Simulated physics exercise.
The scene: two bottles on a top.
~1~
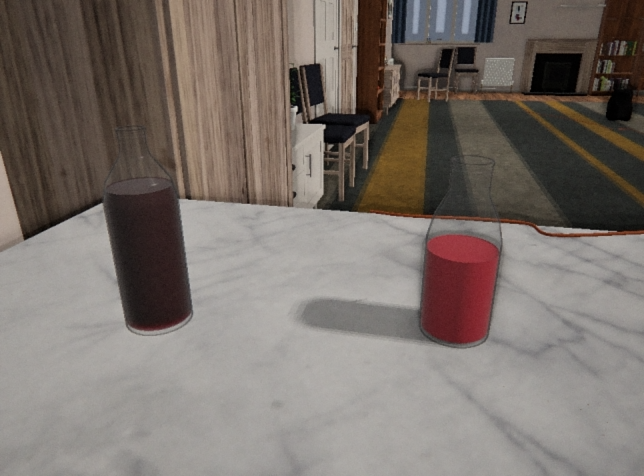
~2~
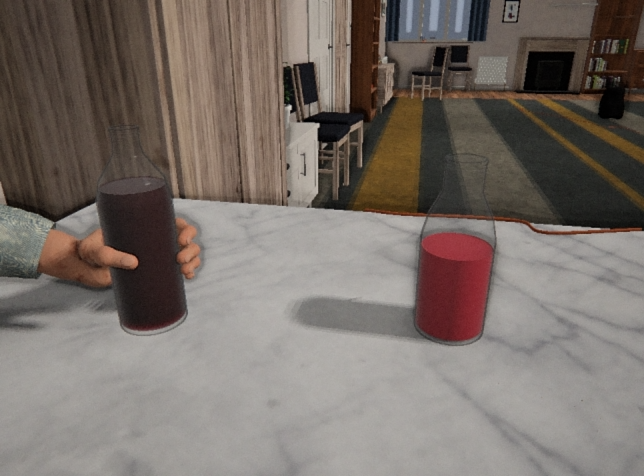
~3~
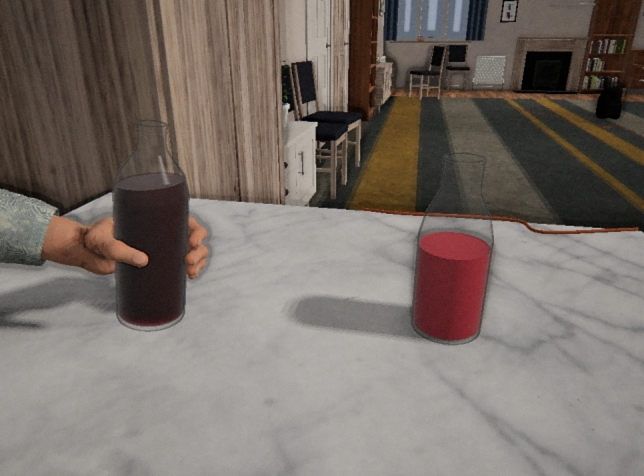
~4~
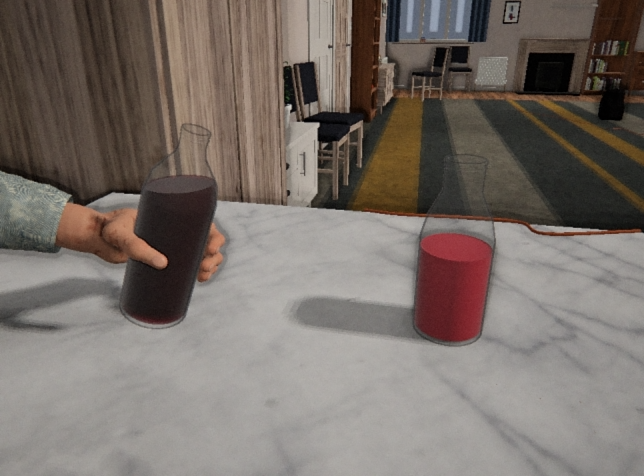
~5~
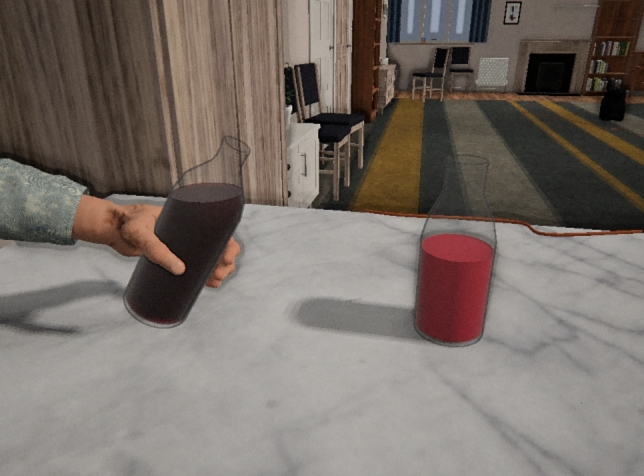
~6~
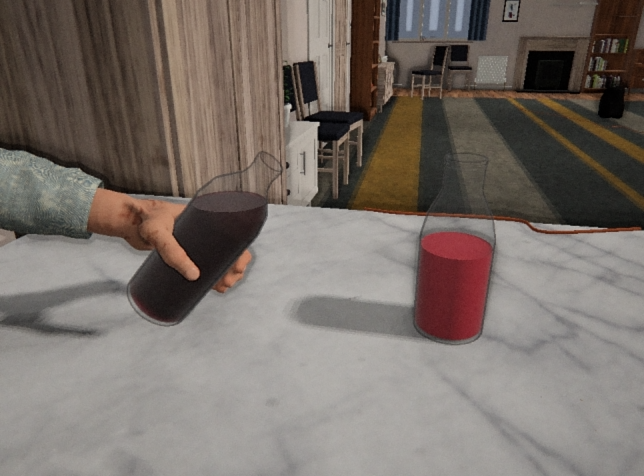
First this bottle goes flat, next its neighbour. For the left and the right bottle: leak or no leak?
The left bottle leaks; the right bottle leaks.
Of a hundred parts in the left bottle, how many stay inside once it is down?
Close to 35 %.
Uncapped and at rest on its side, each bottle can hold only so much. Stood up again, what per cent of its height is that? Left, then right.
In turn 26 and 16 per cent.
Shortly, the left bottle is nearly down; left bottle, no leak.
Then, the left bottle lies flat; left bottle, it leaks.
At the finish, both lie flat; left bottle, it leaks; right bottle, it leaks.
